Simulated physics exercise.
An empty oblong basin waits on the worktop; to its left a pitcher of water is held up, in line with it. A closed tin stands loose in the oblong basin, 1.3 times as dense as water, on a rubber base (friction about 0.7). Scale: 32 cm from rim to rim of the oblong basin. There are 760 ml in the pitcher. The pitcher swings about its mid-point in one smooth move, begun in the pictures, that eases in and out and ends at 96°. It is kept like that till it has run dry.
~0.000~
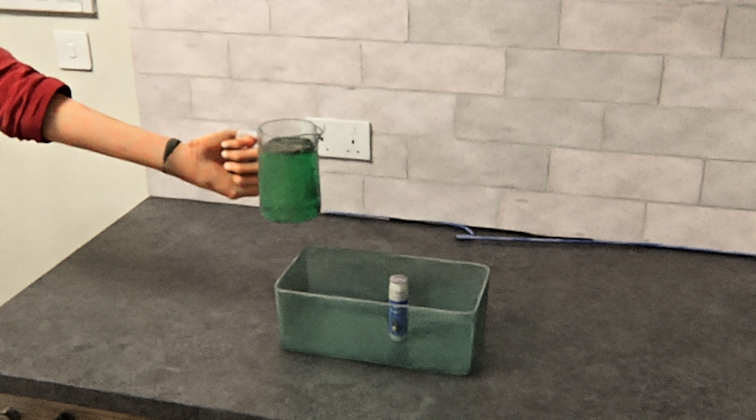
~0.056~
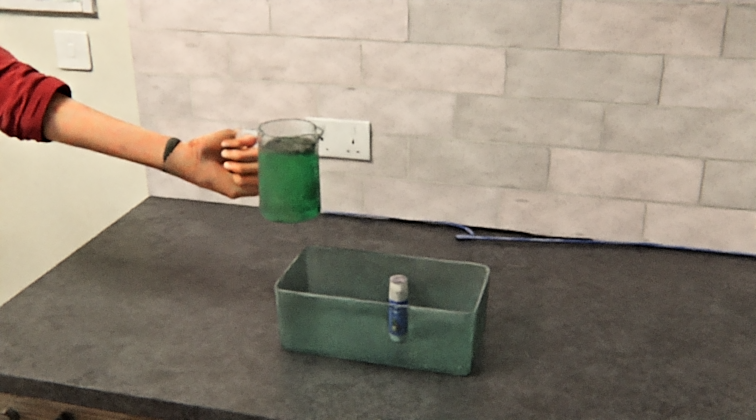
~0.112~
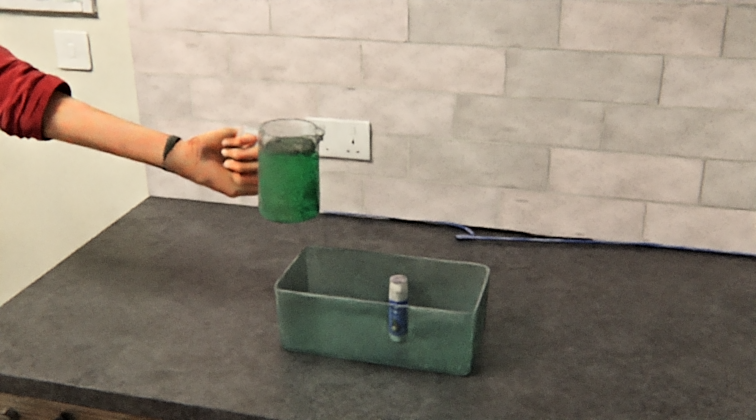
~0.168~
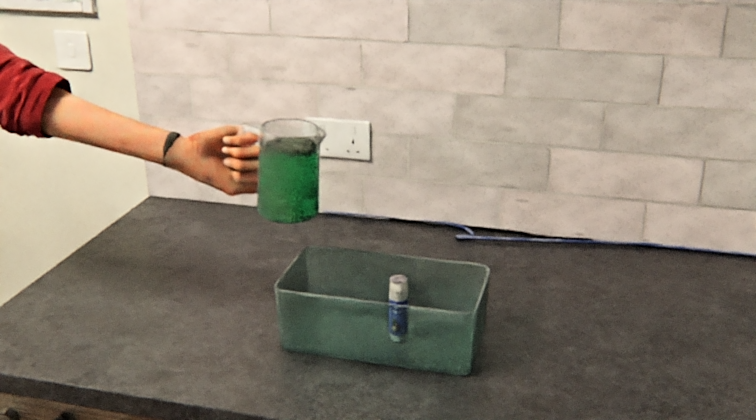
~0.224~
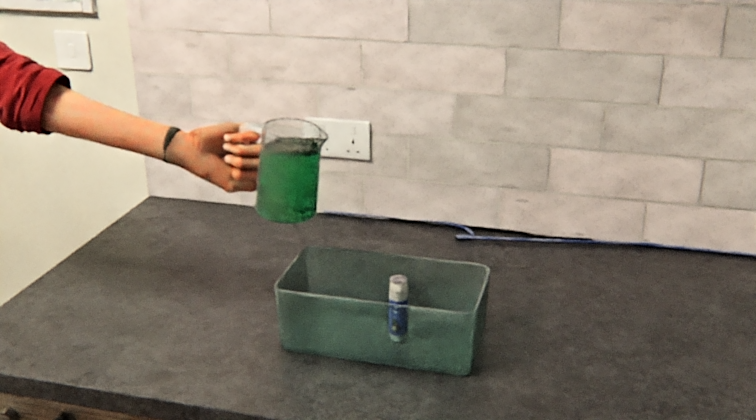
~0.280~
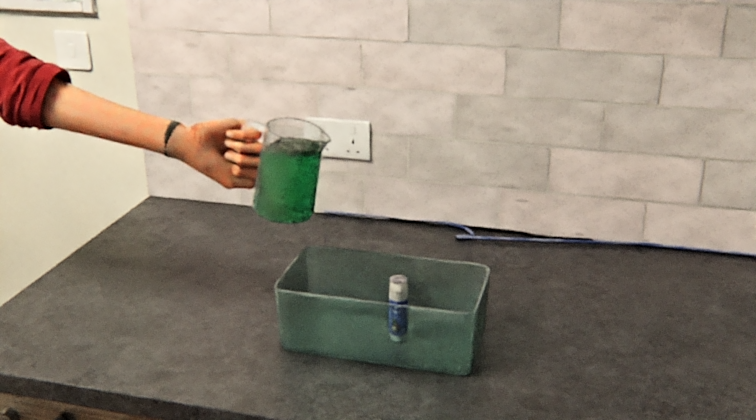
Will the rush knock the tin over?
It topples.
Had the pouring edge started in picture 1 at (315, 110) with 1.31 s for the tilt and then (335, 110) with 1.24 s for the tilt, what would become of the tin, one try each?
First it topples; then it keeps standing.
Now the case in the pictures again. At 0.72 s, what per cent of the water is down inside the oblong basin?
About 0 per cent.
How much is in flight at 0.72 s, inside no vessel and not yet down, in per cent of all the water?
About 6 per cent.
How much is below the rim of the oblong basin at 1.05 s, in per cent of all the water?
Near 22 in a hundred.
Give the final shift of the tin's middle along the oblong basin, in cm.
About 8.0 cm.
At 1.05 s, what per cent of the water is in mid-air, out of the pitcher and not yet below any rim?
Near 20 in a hundred.
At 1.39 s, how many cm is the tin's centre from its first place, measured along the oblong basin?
Some 8 cm.
By 0.72 s the tilt is 59° and 94 per cent is still to pour; the tin stands where it began.
By 1.05 s the tilt is 90° and 58 per cent is still to pour; the tin stands where it began.
By 1.39 s the tilt is 96° and 19 per cent is still to pour; the tin lies on its side.
By 1.76 s the tilt is 96° and 6 per cent is still to pour; the tin lies on its side.
At rest the tin lies on its side.
